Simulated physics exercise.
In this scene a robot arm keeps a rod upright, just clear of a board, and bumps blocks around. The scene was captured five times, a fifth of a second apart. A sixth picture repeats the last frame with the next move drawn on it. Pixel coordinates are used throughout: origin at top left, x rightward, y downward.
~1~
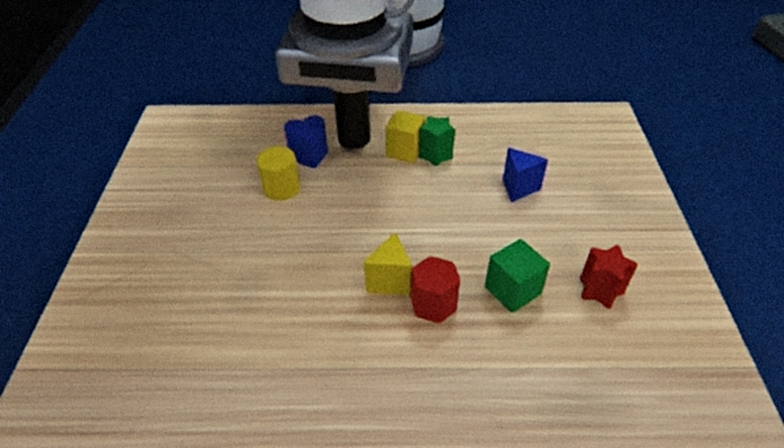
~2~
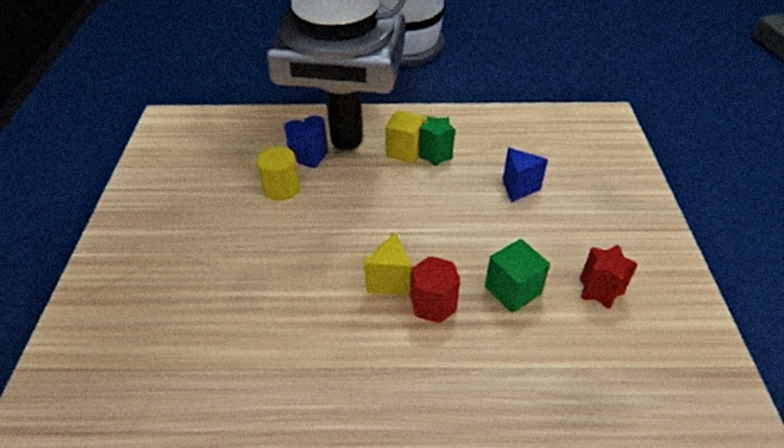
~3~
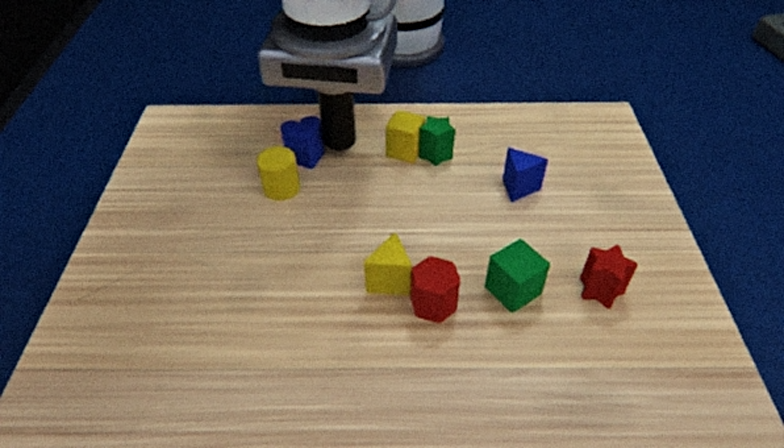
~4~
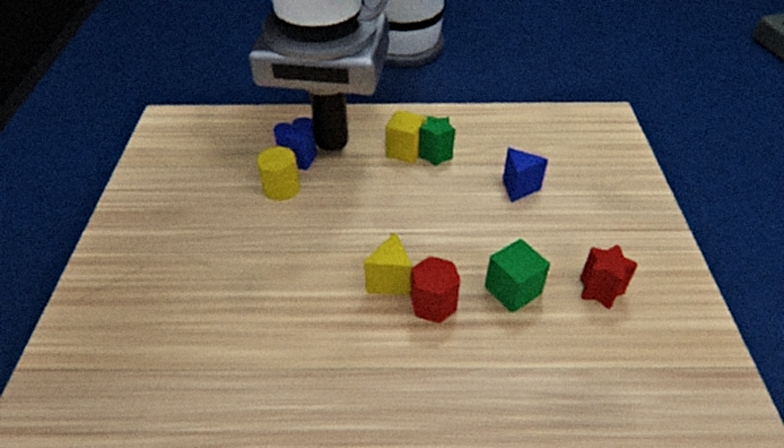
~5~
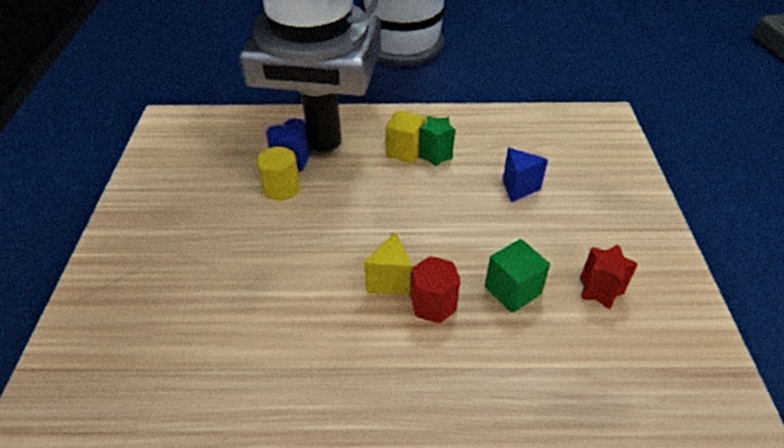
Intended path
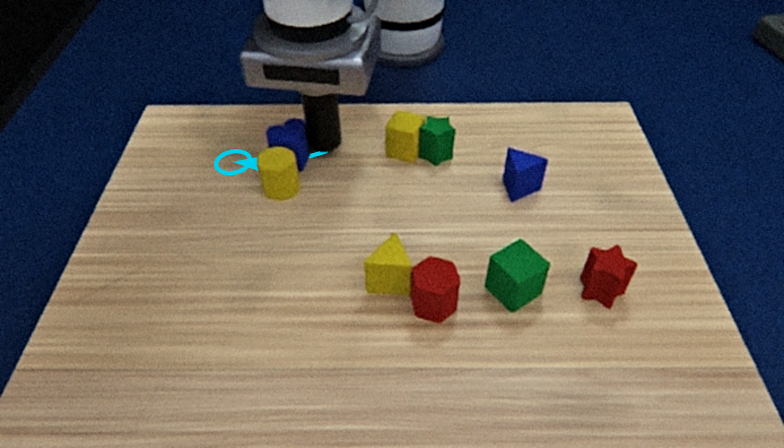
A robot arm with a black rod reaches over the far edge of a pale wooden board on a blue surface, seen from above and in front by a still camera. A yellow cylinder and blue heart-shaped block sit at left, with yellow, green, blue and red blocks elsewhere. The rod slides slowly left, nudging the blue block slightly left toward the viewer, while the others stay put.
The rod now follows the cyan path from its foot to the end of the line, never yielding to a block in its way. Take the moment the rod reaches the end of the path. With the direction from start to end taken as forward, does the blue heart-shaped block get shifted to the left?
My answer is yes.
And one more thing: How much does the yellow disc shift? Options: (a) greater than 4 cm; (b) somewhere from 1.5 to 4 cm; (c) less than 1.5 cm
Letter c.
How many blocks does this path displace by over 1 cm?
This push will displace one block.
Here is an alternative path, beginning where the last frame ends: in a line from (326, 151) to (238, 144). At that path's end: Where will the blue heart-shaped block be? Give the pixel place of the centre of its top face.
When the path ends, it will be at (254, 136).
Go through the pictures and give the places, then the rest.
In the first frame, lower end of the rod (354, 140), tops of blocks, yellow disc (276, 158), blue heart-shaped block (305, 126).
In the second frame, rod (347, 141), blocks as before.
In the third frame, rod (340, 141), blue heart-shaped block (302, 127).
In the fourth frame, rod (333, 142), blue heart-shaped block (295, 128).
In the fifth frame, rod (325, 143), yellow disc (276, 158), blue heart-shaped block (287, 130).
The drawn path runs from (326, 151) over (296, 159) and (264, 163) to (233, 162).
On the path given first. One third of the way, rod (294, 151); blue heart-shaped block (258, 139), turned 30° anticlockwise.
Two thirds of the way, rod (262, 155); blue heart-shaped block (227, 147), turned 55° anticlockwise.
At the end, rod (231, 153); yellow disc not moved; blue heart-shaped block (208, 152), turned 85° anticlockwise.
